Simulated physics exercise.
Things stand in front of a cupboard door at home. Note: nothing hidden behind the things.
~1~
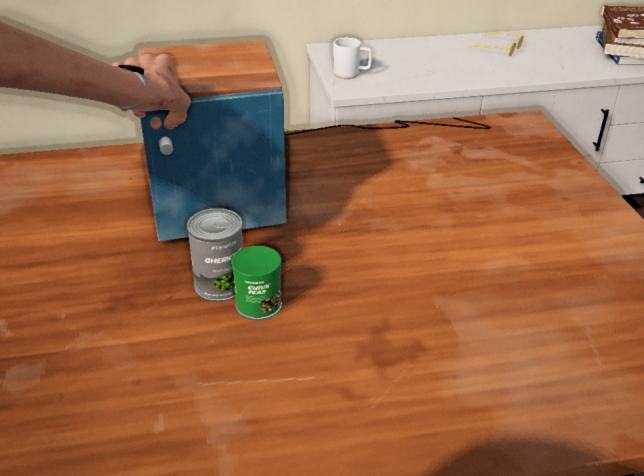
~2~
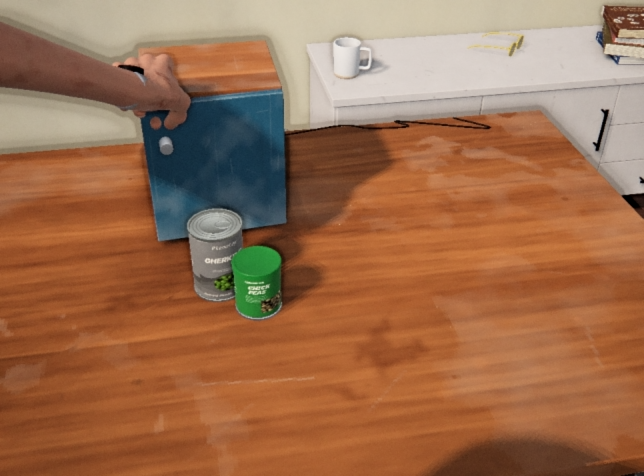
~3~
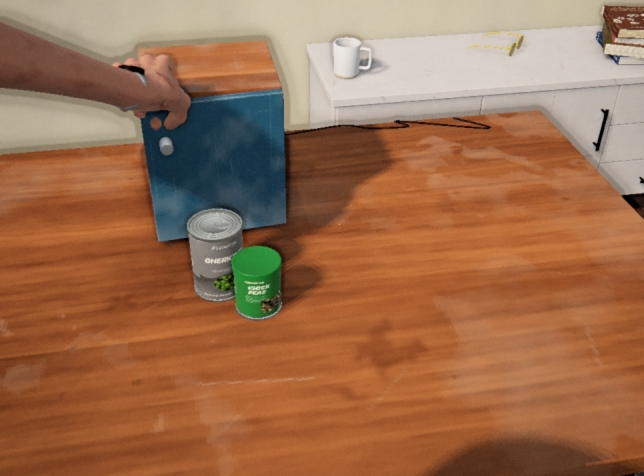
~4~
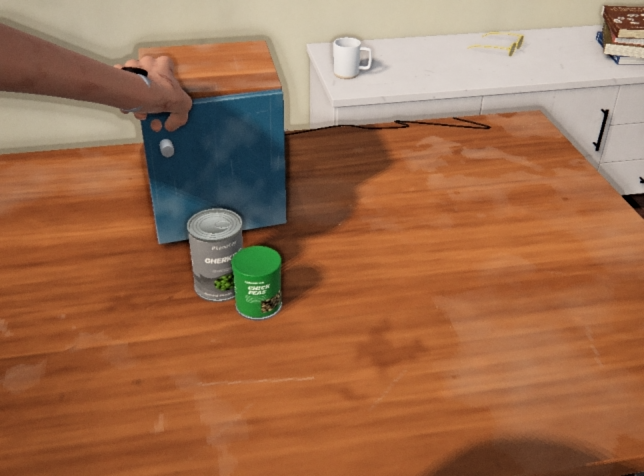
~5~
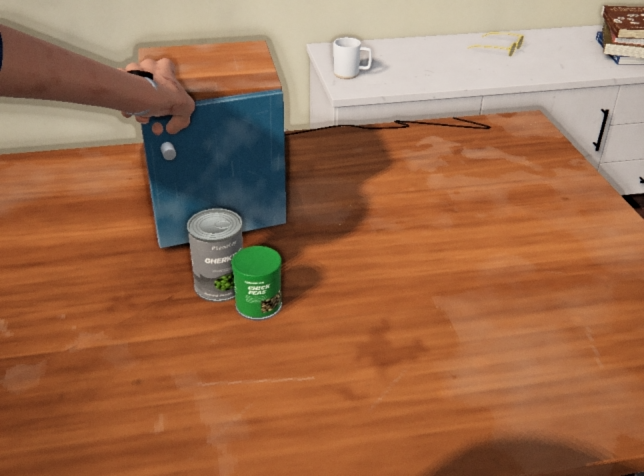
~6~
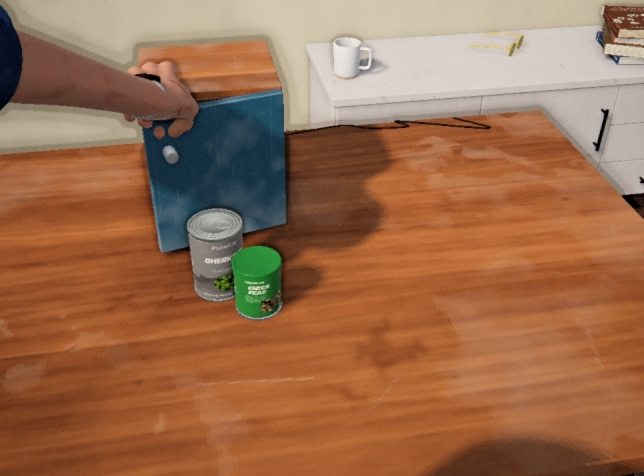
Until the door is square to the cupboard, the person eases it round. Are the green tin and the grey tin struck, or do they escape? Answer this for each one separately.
As it turns out, the green tin is struck, the grey tin is struck.
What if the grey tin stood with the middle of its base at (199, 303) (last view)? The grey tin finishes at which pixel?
Near (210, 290).
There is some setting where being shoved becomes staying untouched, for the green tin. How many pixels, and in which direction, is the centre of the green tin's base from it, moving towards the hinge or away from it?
That's a shift of close to 28 pixels downward.
Then, 1.04 s later than the last frame, door 59° open; green tin shifted about its own width near (301, 303); grey tin shifted about its own width near (260, 275).
When it is over, the green tin gets shoved, near (340, 319); the grey tin gets shoved, near (335, 276).
